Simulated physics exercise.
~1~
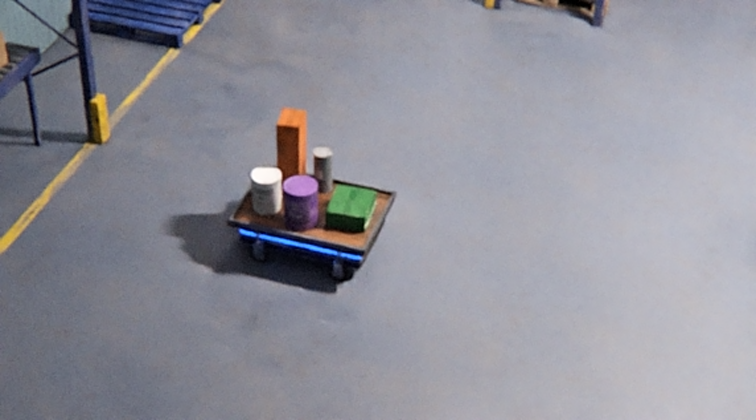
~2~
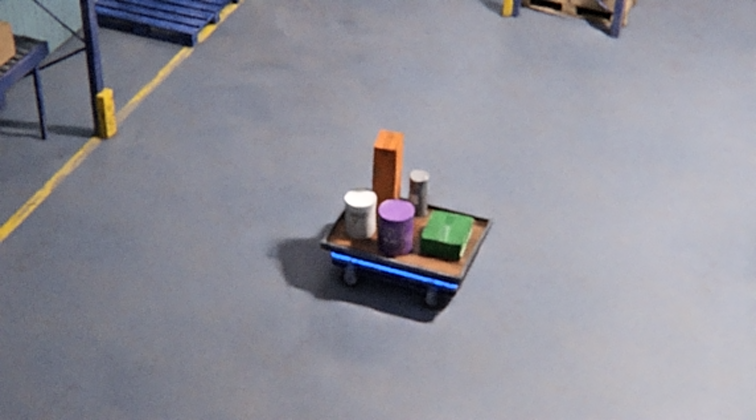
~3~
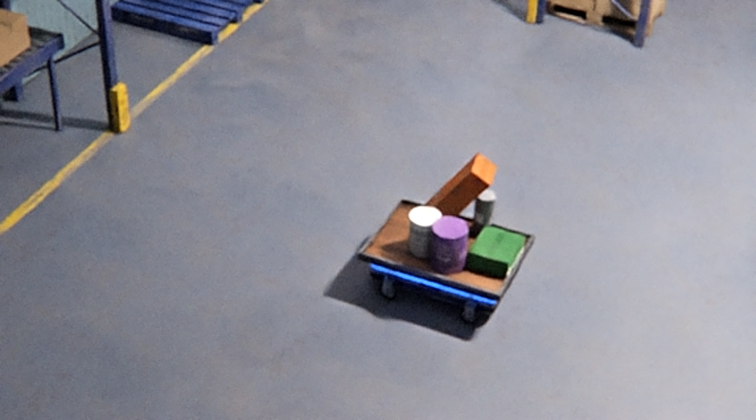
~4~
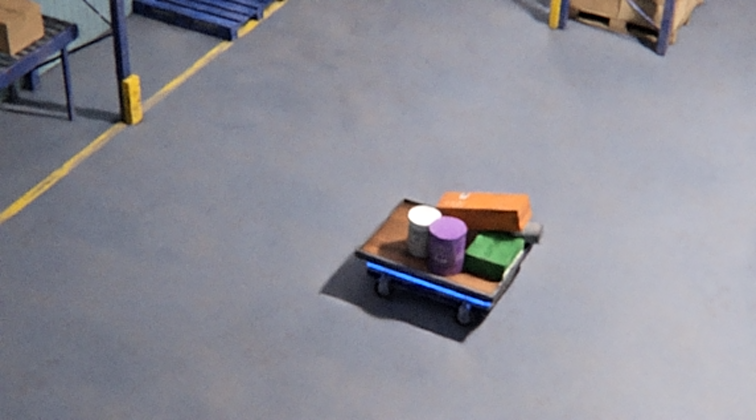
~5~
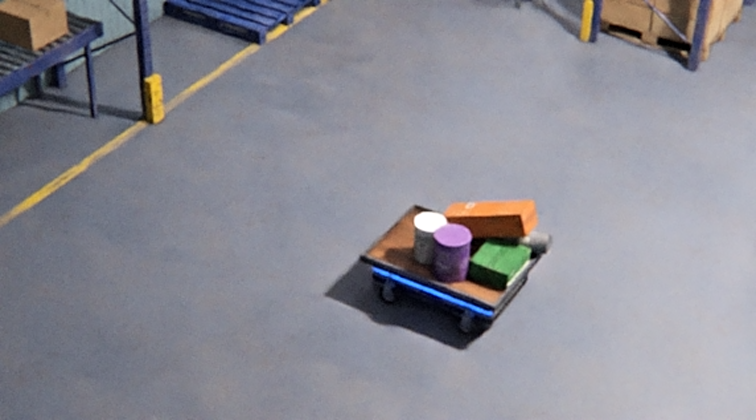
A small flat cart carrying an orange box, a grey canister, two pails and a green box rolled to the right across a warehouse floor and stopped; the orange box tipped over to the right, then the canister went down too, while the pails stayed upright.
